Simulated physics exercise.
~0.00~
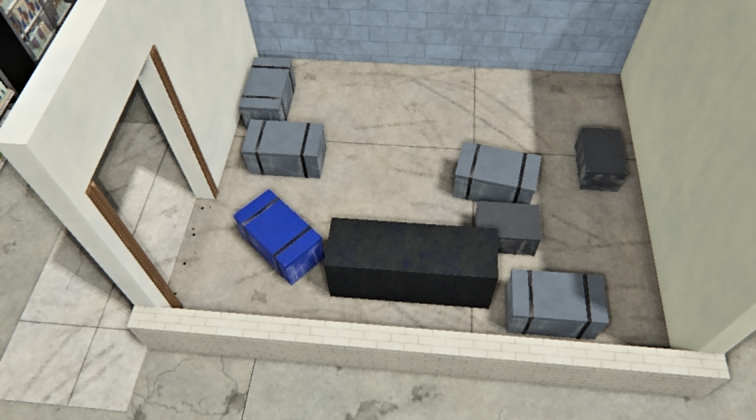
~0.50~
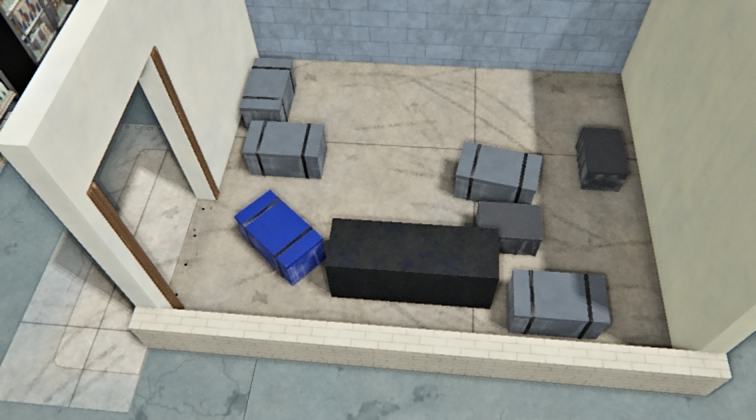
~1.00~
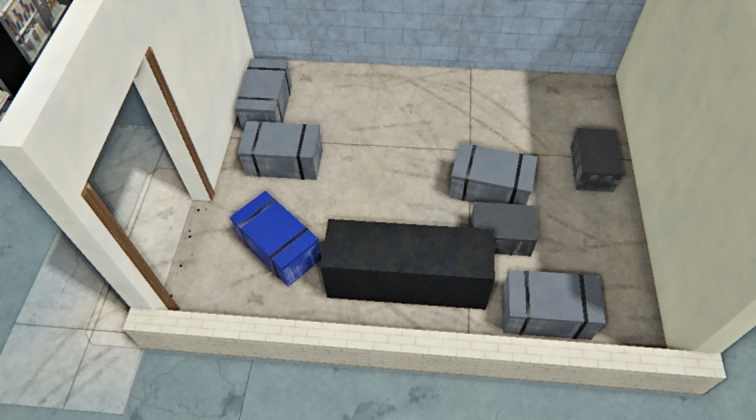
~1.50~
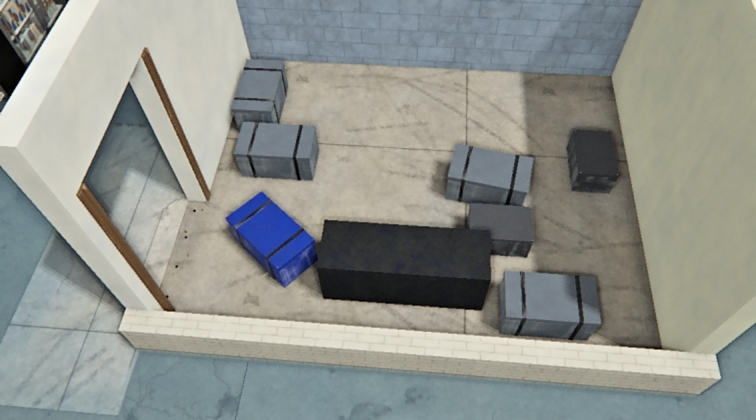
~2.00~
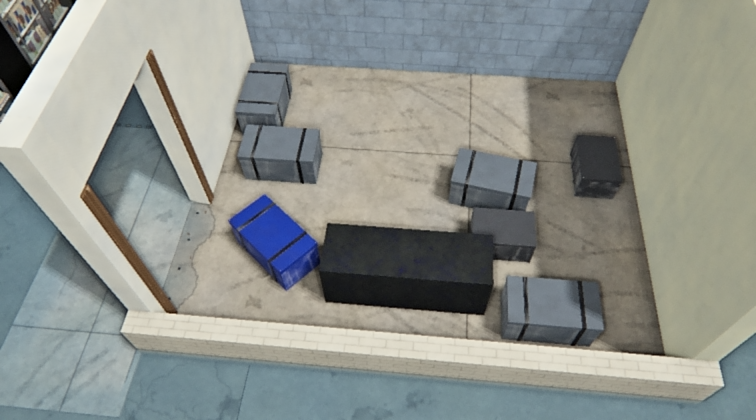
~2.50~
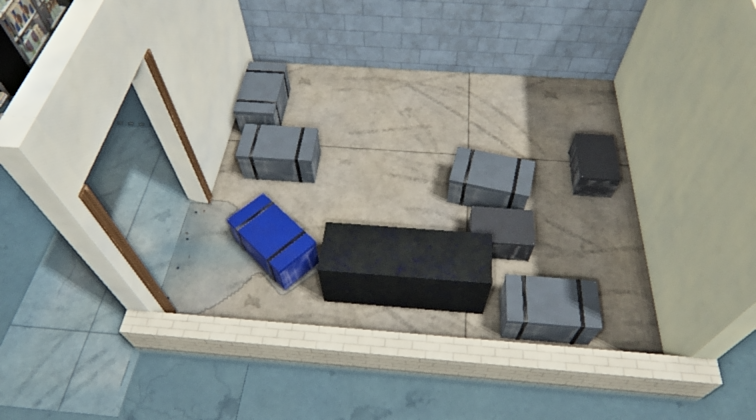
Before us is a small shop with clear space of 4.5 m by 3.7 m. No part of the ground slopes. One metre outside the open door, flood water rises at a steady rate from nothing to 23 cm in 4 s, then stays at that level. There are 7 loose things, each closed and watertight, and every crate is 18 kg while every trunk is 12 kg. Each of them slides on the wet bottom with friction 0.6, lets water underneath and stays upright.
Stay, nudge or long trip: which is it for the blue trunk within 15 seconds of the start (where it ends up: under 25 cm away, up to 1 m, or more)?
It will be swept well away.
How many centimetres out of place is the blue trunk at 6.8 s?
By then it has shifted roughly 200 cm.
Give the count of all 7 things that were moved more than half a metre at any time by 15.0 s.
That comes to 6.
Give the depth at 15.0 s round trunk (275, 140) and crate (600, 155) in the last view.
8 and 17 cm.
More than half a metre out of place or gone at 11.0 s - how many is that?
By my tally, 2.
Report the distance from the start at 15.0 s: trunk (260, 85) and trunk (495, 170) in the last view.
In that order: 150 cm, 150 cm.
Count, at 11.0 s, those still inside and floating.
Just then, the number is 5.
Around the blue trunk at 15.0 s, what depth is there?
Near 14 cm deep.
After 3.5 s the blue trunk is near (297, 215), 0.3 m from its start, aground; 0 afloat.
After 6.8 s the blue trunk is near (475, 175), 2.1 m from its start, afloat; 2 afloat.
After 11.0 s the blue trunk is near (526, 115), 2.9 m from its start, afloat; 5 afloat.
After 15.0 s the blue trunk is near (456, 157), 2.0 m from its start, afloat; 7 afloat.
